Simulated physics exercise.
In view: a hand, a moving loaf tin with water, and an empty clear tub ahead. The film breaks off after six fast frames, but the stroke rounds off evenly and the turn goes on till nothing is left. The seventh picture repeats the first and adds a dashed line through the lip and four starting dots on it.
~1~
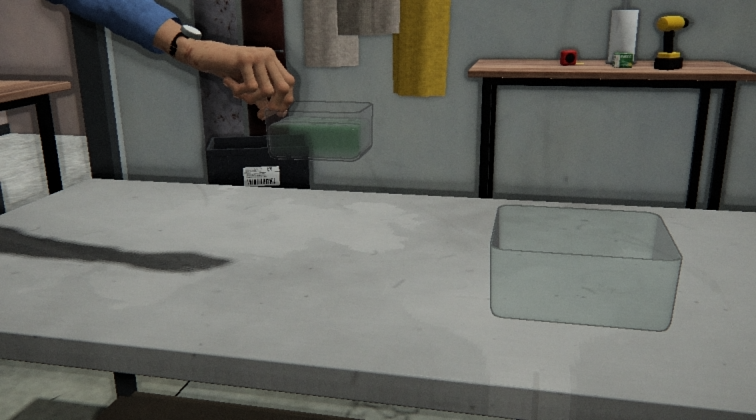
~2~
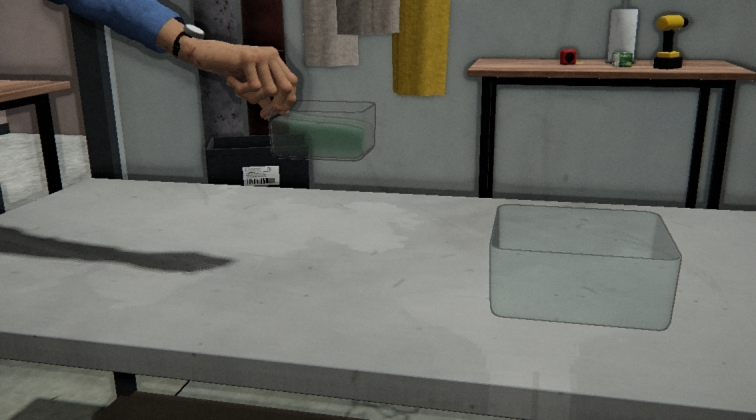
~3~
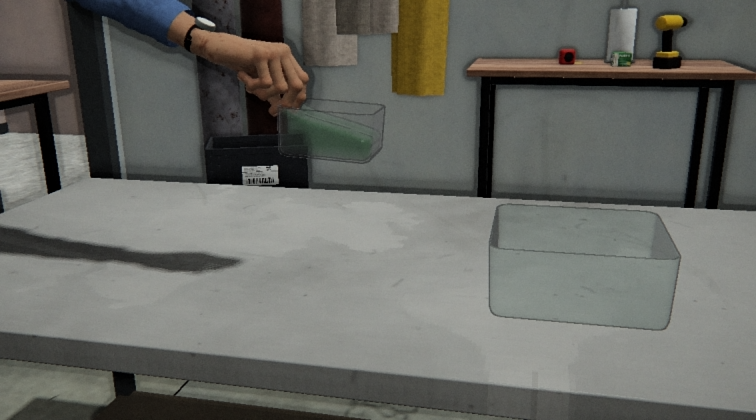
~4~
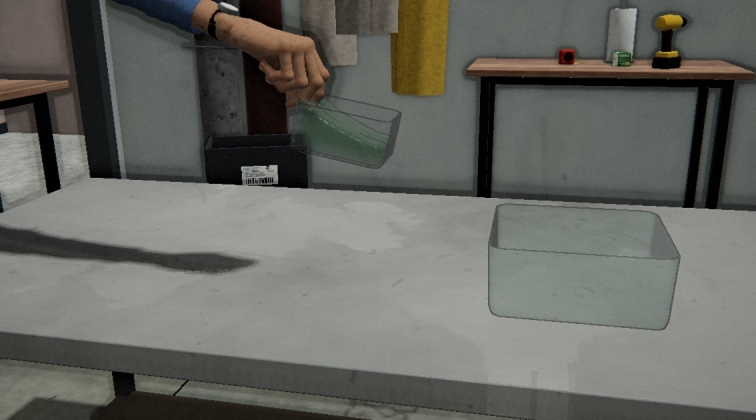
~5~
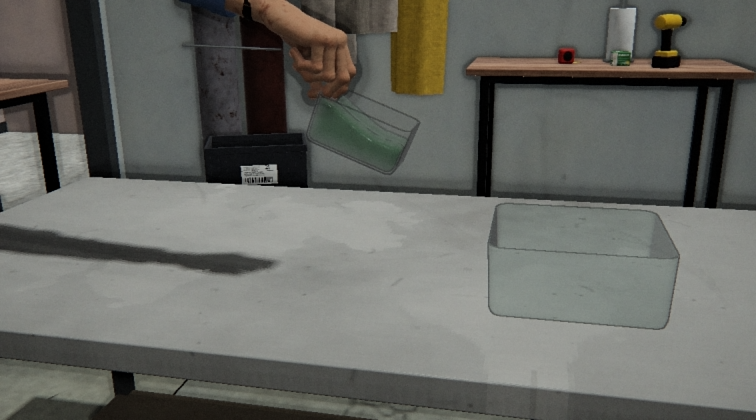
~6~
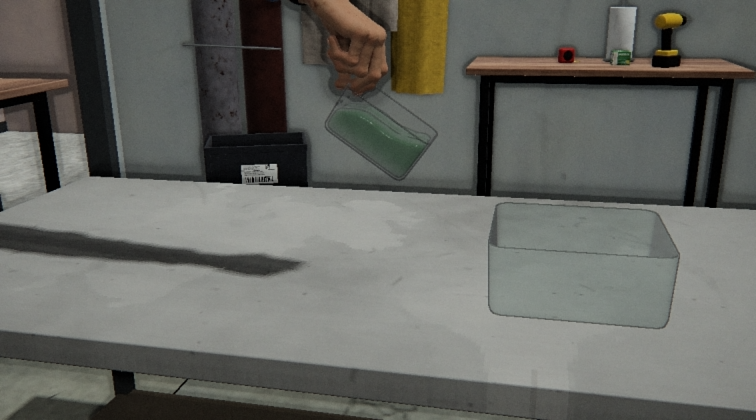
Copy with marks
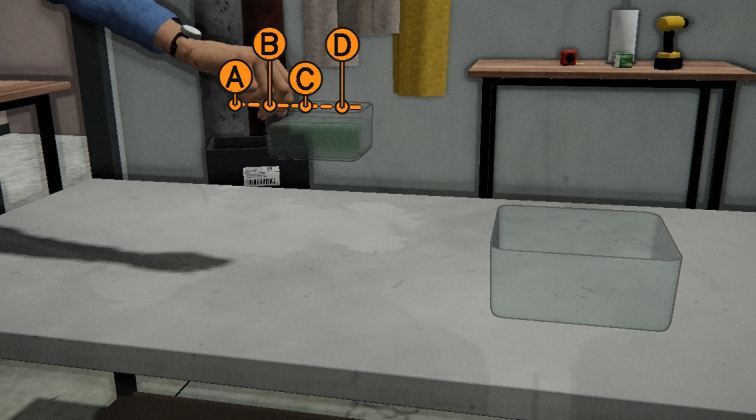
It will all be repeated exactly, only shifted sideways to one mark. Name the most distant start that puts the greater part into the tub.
Place D just does it.
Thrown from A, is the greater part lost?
Yes, that goes wrong.
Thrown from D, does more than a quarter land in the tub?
Yes, it does.
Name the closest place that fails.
The answer is C.
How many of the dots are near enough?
One of them.
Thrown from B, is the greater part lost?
Yes, that goes wrong.
On the marked copy, A at (235, 104); B at (269, 105); C at (305, 106); D at (342, 106).
For place A, about 0 % lands in the tub, 100 % falls short.
For place B, about 0 % lands in the tub, 98 % falls short.
For place C, about 30 % lands in the tub, 65 % falls short and 5 % goes beside or beyond.
For place D, about 62 % lands in the tub, 29 % falls short and 10 % goes beside or beyond.
